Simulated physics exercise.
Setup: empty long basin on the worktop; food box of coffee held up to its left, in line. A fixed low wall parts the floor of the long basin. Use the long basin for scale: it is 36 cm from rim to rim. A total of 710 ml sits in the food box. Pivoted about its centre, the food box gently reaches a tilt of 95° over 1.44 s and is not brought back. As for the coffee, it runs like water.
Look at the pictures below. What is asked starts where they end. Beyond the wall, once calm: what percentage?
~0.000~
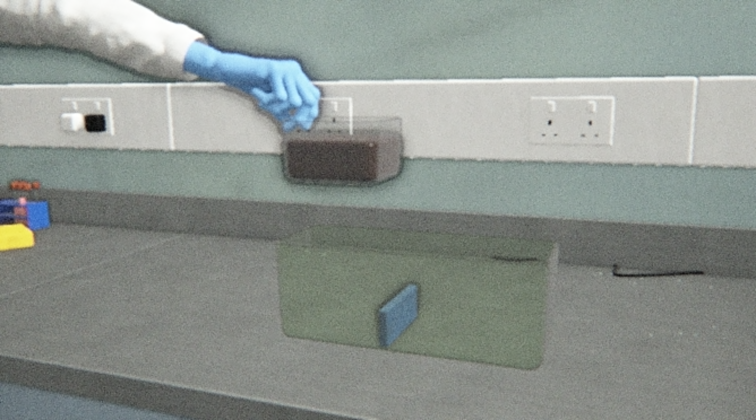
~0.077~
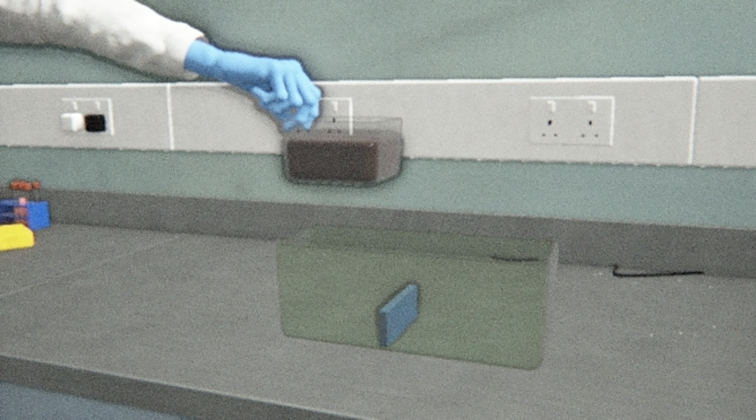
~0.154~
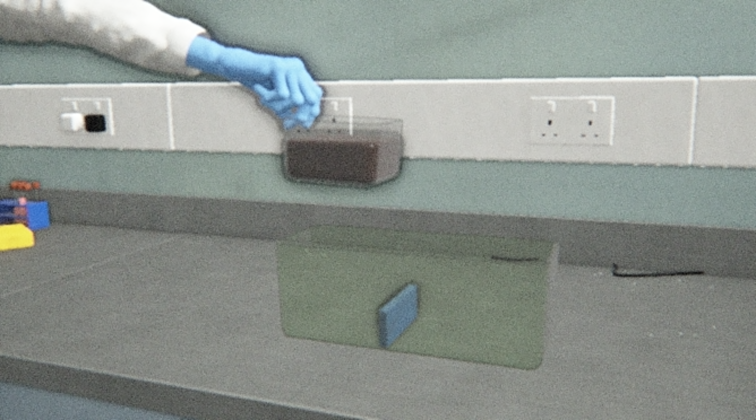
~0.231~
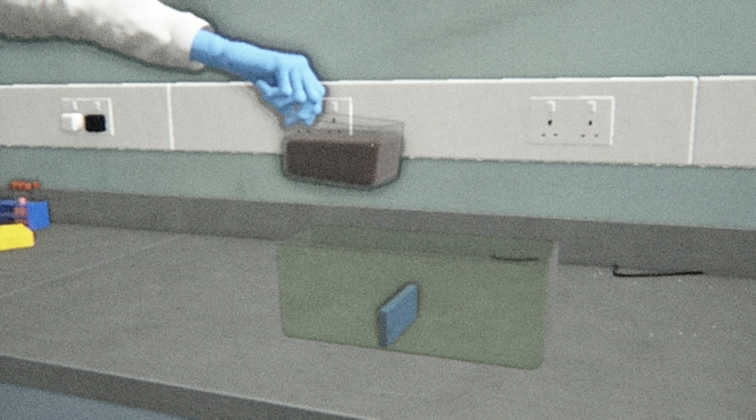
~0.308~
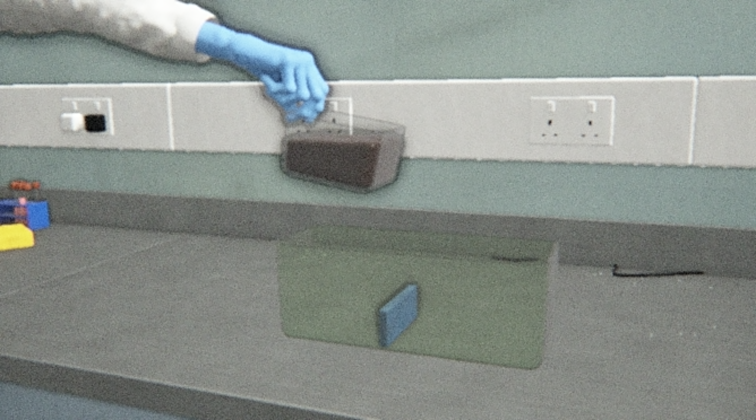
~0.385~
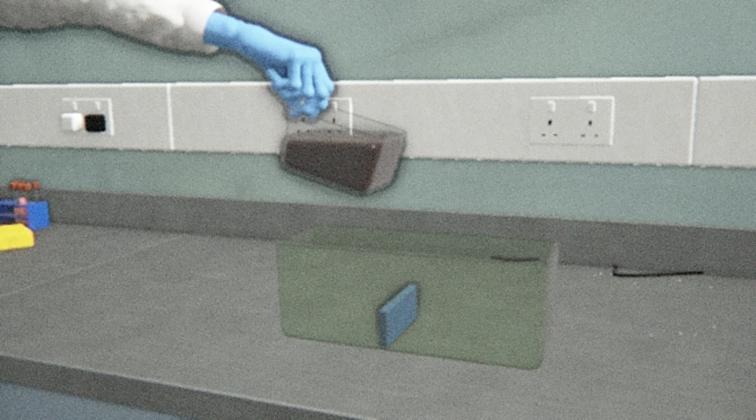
91 out of 100.
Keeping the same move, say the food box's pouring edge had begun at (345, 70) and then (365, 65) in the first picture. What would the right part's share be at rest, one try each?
Result: 60 per cent, then 80 per cent.
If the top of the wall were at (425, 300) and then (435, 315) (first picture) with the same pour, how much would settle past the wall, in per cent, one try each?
Respectively 65 and 55 %.
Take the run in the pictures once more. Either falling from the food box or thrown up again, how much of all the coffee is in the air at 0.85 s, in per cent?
Share: Roughly 26 per cent.
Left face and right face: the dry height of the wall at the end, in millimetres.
It's around 46 mm on the left side and around 22 mm on the right side.
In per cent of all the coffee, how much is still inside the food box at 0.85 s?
Some 62 % of it is still there.
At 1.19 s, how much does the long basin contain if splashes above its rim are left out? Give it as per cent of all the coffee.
Roughly 72 percent of it.
Then, 0.85 s in, the tilt is 61° and 63 per cent is still to pour, 0 is left of the wall and 12 right of it.
Then, 1.19 s in, the tilt is 88° and 19 per cent is still to pour, 2 is left of the wall and 70 right of it.
Then, 1.55 s in, the tilt is 95° and 3 per cent is still to pour, 5 is left of the wall and 89 right of it.
Then, 1.94 s in, the tilt is 95° and 0 per cent is still to pour, 8 is left of the wall and 91 right of it.
Finally, 8 per cent lies left of the wall, 91 right of it and 1 outside.
